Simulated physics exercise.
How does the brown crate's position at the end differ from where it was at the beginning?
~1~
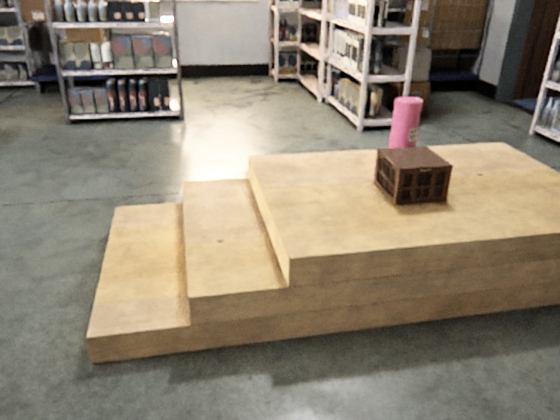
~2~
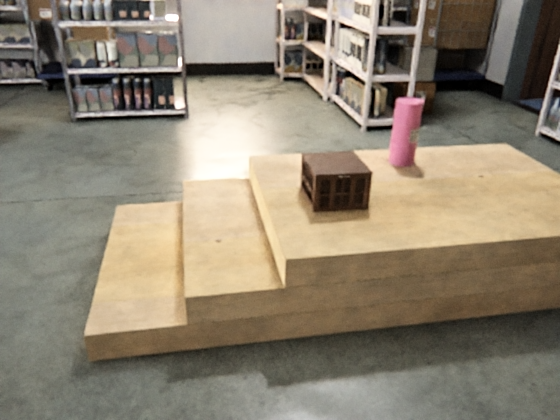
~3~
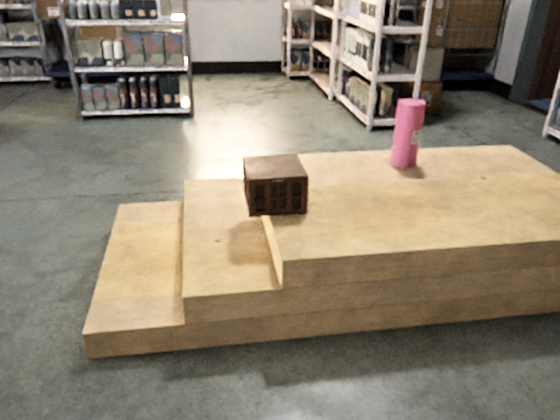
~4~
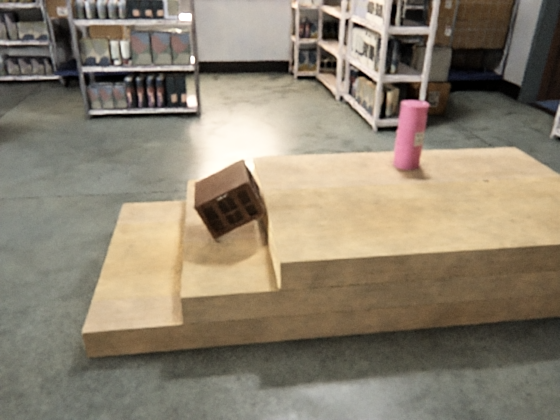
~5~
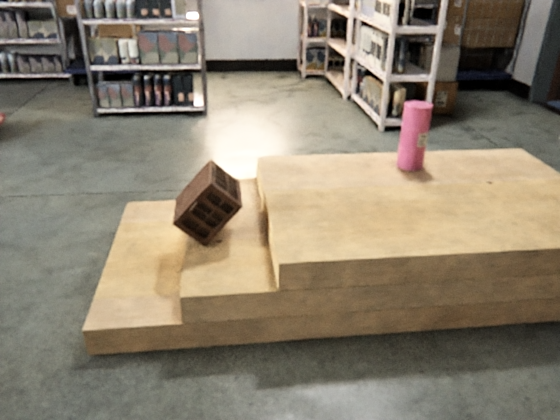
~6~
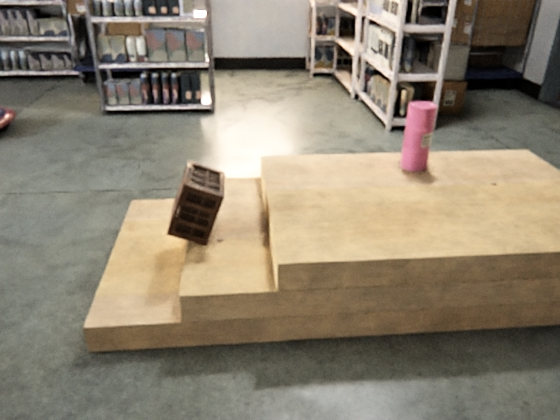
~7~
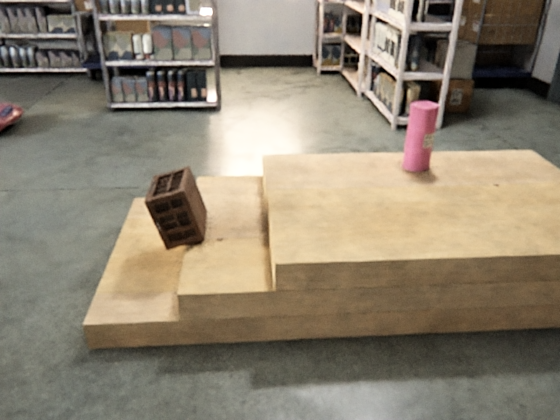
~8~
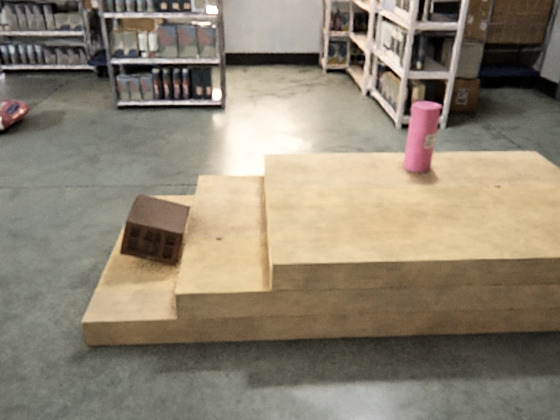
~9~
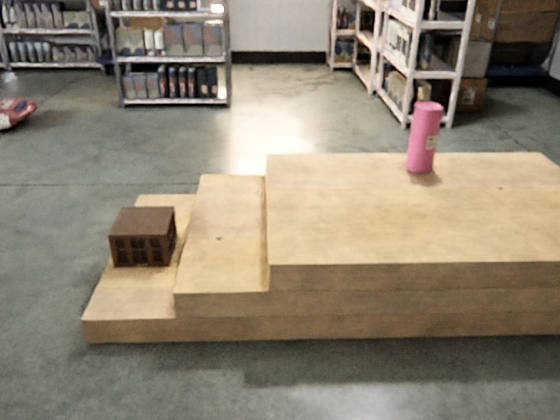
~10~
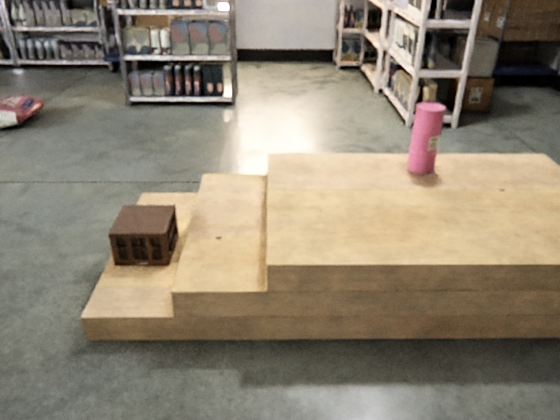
At the beginning the brown crate was up on the top landing near the pink canister, but by the end it was resting on the lowest wooden step, far over to the left.
